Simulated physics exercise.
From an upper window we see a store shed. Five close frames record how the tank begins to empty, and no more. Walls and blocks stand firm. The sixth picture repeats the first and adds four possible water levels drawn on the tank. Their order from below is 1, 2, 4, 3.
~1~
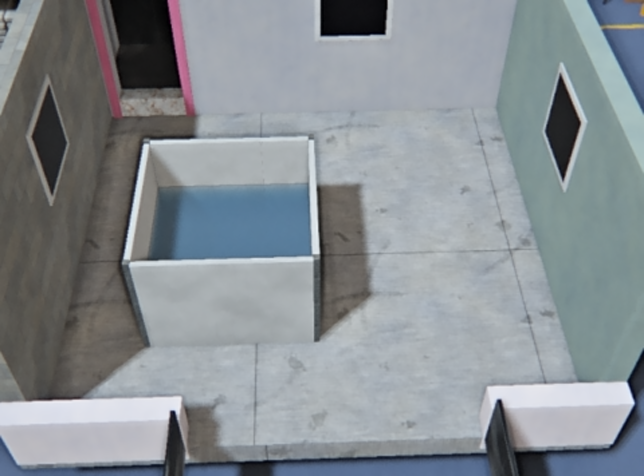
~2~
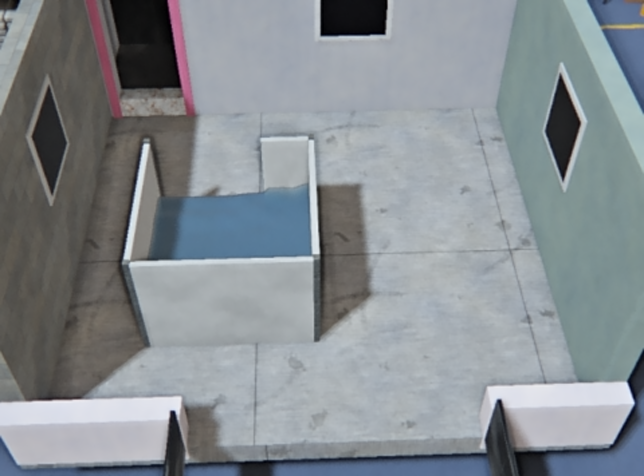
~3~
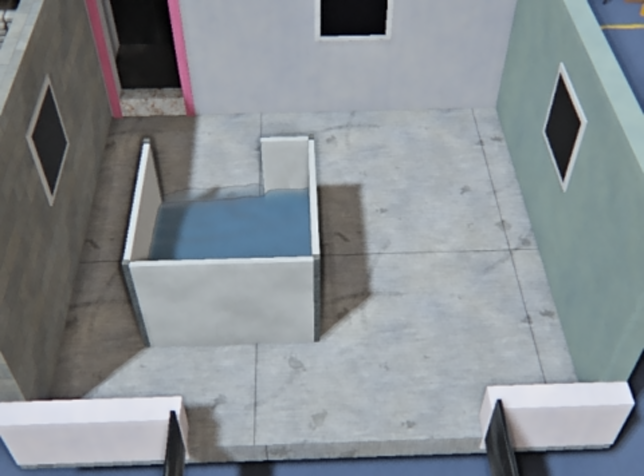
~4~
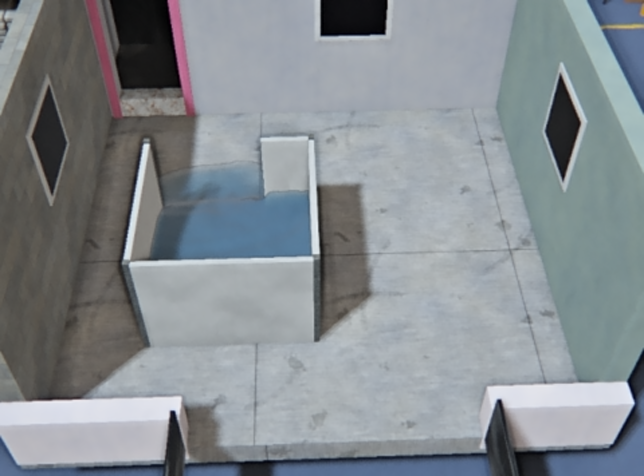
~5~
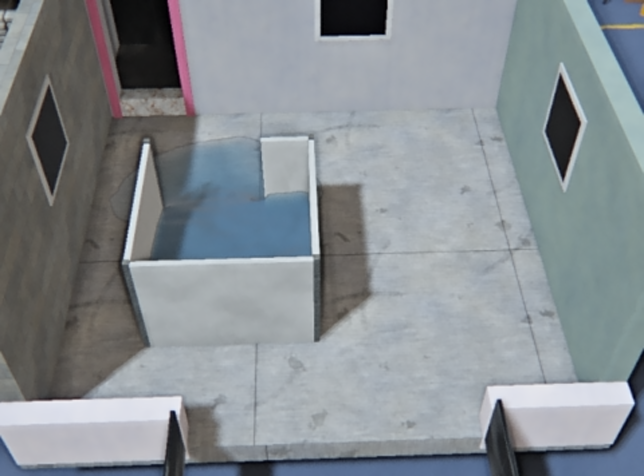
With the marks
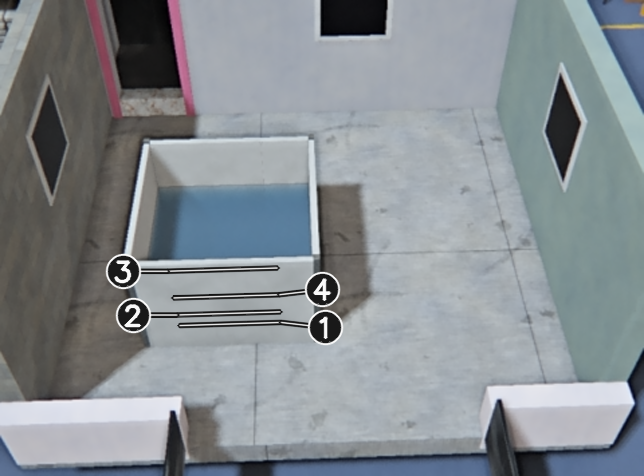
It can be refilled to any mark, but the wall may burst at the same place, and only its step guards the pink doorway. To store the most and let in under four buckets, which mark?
That is mark 2.
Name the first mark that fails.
4.
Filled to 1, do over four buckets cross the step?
No, not at all.
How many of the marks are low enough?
Two of them.
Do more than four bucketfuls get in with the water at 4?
Yes.
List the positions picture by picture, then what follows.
Water in the tank at rest, its middle at (231, 238); foot of the pink doorway at (155, 116); open gate at (335, 389).
Water covers 1 % of the ground, its front hidden from here.
Water covers 4 % of the ground, its front hidden from here.
Water covers 8 % of the ground, its front hidden from here.
Water covers 13 % of the ground, its front hidden from here.
On the marked copy, 1 at (230, 323); 2 at (228, 313); 3 at (222, 269); 4 at (226, 296); from the bottom up 1, 2, 4, 3.
With 1, nothing gets over.
With 2, a bucket or two gets in.
With 3, dozens of bucketfuls pour in.
With 4, about 11 bucketfuls get in.
